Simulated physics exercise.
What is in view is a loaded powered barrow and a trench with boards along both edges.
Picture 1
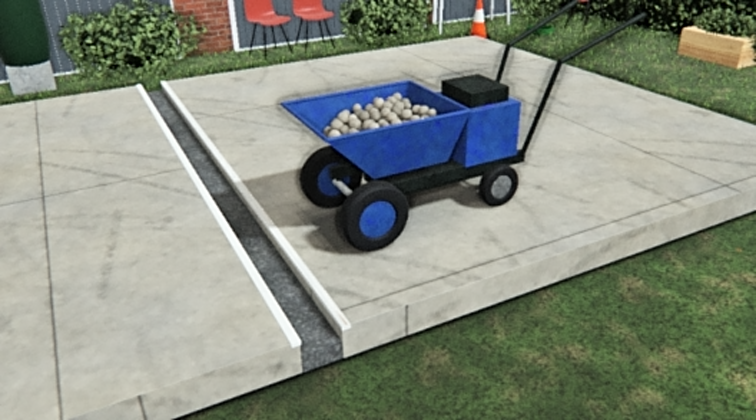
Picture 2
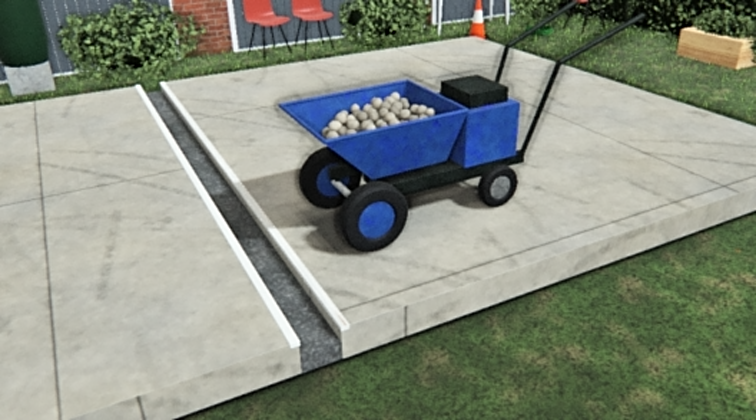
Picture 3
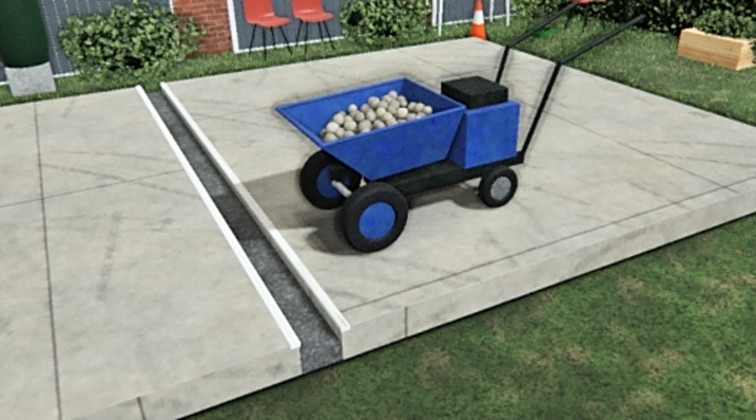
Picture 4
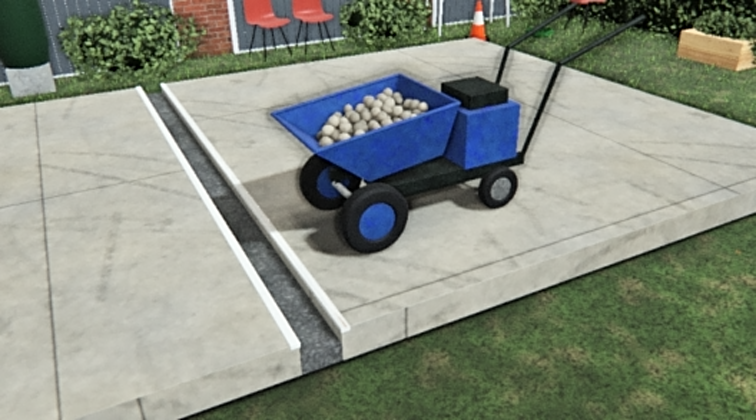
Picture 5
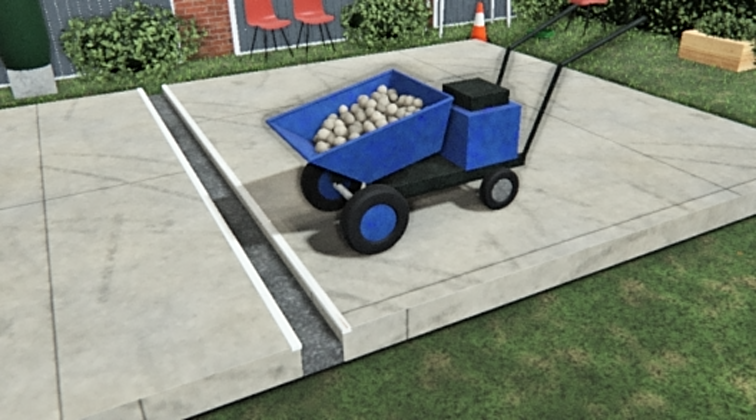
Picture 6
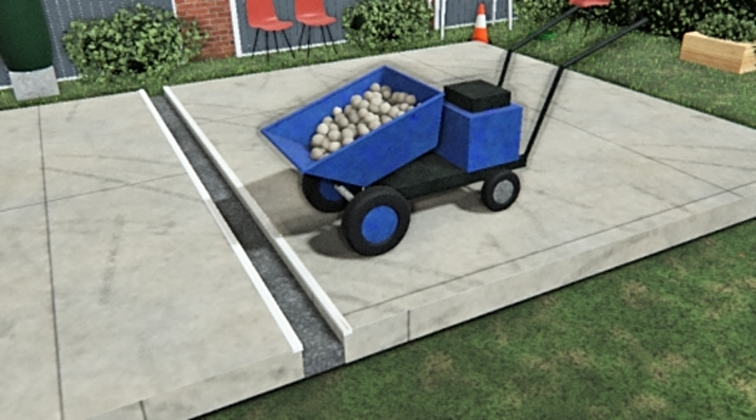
To begin with, a blue powered barrow loaded with rounded, pale stones stands on a concrete slab, its skip level, to the right of a narrow trench edged with white boards. The skip then tilts forward slowly, its front lip lowering toward the left, until it is clearly tipped with the stones still inside.
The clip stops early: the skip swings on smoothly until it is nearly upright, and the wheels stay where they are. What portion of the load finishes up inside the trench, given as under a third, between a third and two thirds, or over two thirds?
Inside the trench: Under a third.
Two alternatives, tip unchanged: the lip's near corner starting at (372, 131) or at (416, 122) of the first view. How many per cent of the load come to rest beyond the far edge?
Position 1 near 10 %, position 2 near 0 %.
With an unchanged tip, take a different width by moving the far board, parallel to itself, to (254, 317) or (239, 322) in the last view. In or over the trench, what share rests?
50 % then 70 %, roughly.
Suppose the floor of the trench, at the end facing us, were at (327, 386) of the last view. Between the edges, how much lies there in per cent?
The share would be close to 40 percent.
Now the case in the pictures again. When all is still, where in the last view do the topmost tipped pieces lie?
Near (224, 243).
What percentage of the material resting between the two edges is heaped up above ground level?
Estimate: Around 30 %.
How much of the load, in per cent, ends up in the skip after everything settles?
Around 15 in a hundred.
Just after the last frame, skip tipped steeply; every one in the skip.
A moment on, skip tipped steeply; the larger part in the skip; just a few in or heaped over the trench; about a tenth beyond it; just a few falling.
Further on, skip tipped right over; roughly a quarter in the skip; roughly a quarter in or heaped over the trench; roughly two thirds beyond it.
When it is over, skip tipped right over; about a tenth in the skip; roughly a quarter in or heaped over the trench; roughly two thirds beyond it.
